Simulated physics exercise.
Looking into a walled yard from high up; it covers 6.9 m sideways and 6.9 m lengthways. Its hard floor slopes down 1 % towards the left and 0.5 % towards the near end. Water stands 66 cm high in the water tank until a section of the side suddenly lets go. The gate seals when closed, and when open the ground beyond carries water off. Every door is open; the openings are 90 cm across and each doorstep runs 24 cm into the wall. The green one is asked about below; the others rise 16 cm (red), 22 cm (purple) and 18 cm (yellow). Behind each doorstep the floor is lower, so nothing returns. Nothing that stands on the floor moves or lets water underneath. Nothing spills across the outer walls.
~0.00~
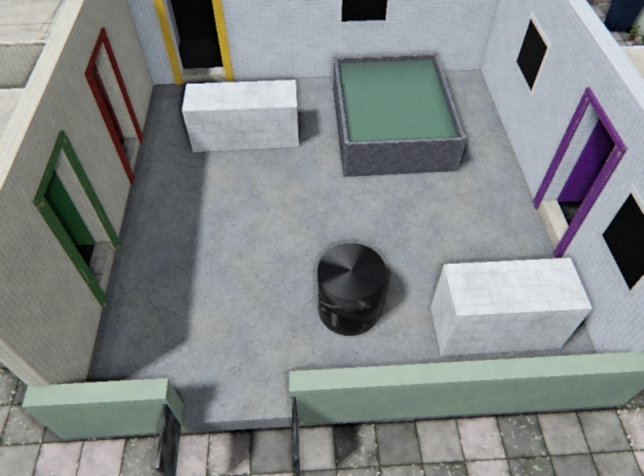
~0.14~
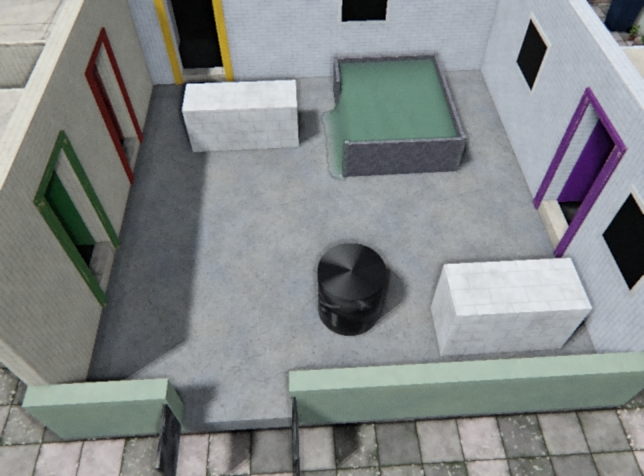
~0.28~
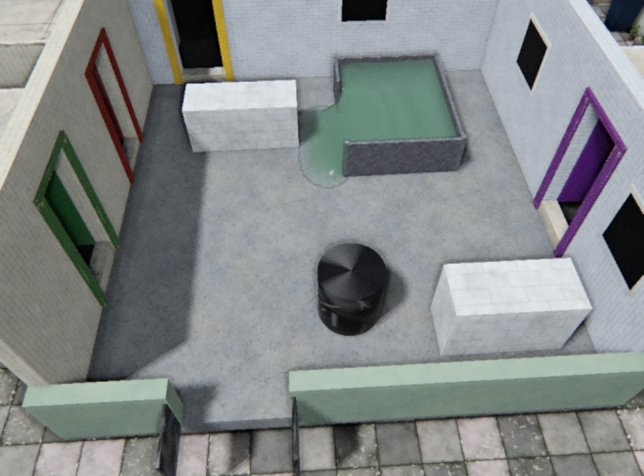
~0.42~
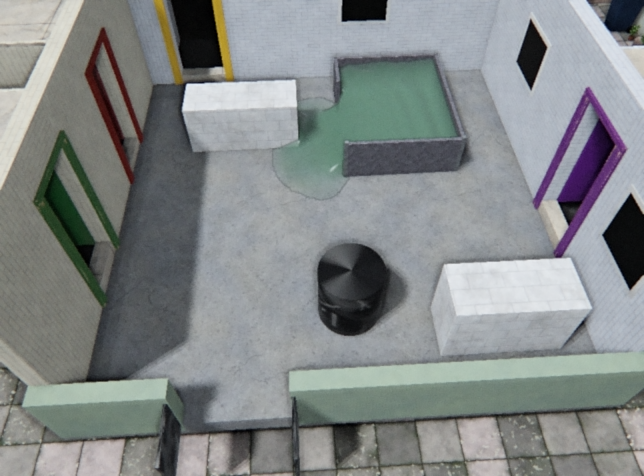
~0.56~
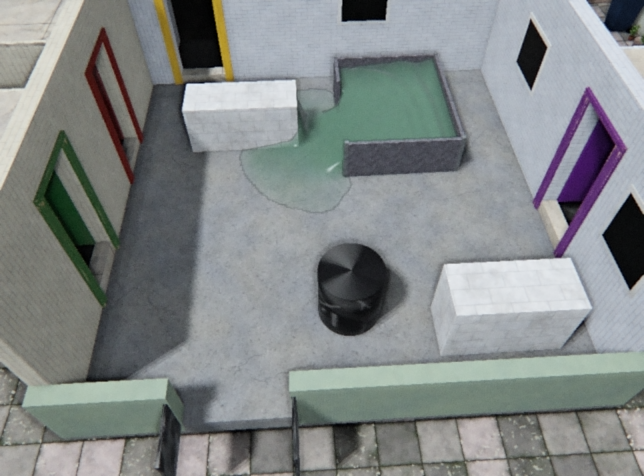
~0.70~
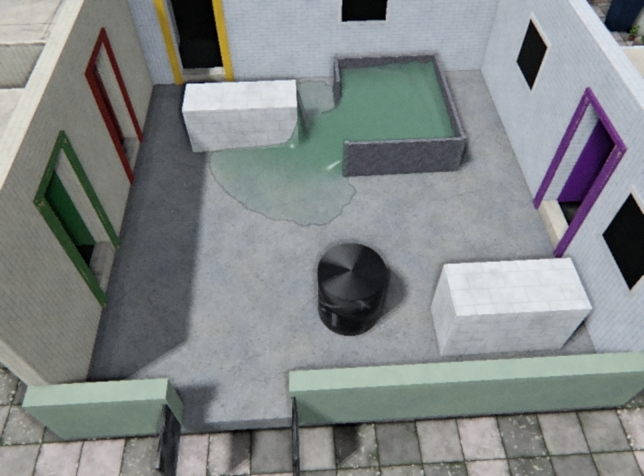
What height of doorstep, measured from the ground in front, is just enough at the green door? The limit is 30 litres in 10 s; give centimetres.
It would have to be roughly 14 cm high.
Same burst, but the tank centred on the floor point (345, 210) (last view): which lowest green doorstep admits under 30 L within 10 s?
About 32 cm.
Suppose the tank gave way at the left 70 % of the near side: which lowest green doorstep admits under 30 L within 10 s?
Then roughly 9.5 cm.
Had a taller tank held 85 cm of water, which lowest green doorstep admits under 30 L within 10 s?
Then roughly 19 cm.
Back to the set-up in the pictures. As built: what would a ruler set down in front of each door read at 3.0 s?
In cm: Green 19, red 17, purple 0, yellow 7.
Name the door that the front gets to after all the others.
The purple one.
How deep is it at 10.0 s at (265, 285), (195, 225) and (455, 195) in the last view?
In that order: 8, 8 and 1 cm.
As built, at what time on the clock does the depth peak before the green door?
At about 2.2 s.
After 1.4 s water covers 30 % of the floor, deepest (50 cm) near (304, 136); it has not reached the green door.
After 3.0 s water covers 60 % of the floor, deepest (42 cm) near (111, 396); 19 cm at the green door, 1 litre in over its 23 cm doorstep.
After 10.0 s water covers 95 % of the floor, deepest (13 cm) near (80, 411); 10 cm at the green door, 1 litre in over its 23 cm doorstep.
At the green door as built, the water arrived by 1.8 s and peaked near 23 cm at 2.2 s.
With a doorstep of 12 cm, 49 litres would have come in within the 10 s; with 16 cm, 18 litres. So under 30 litres takes about 14 cm.
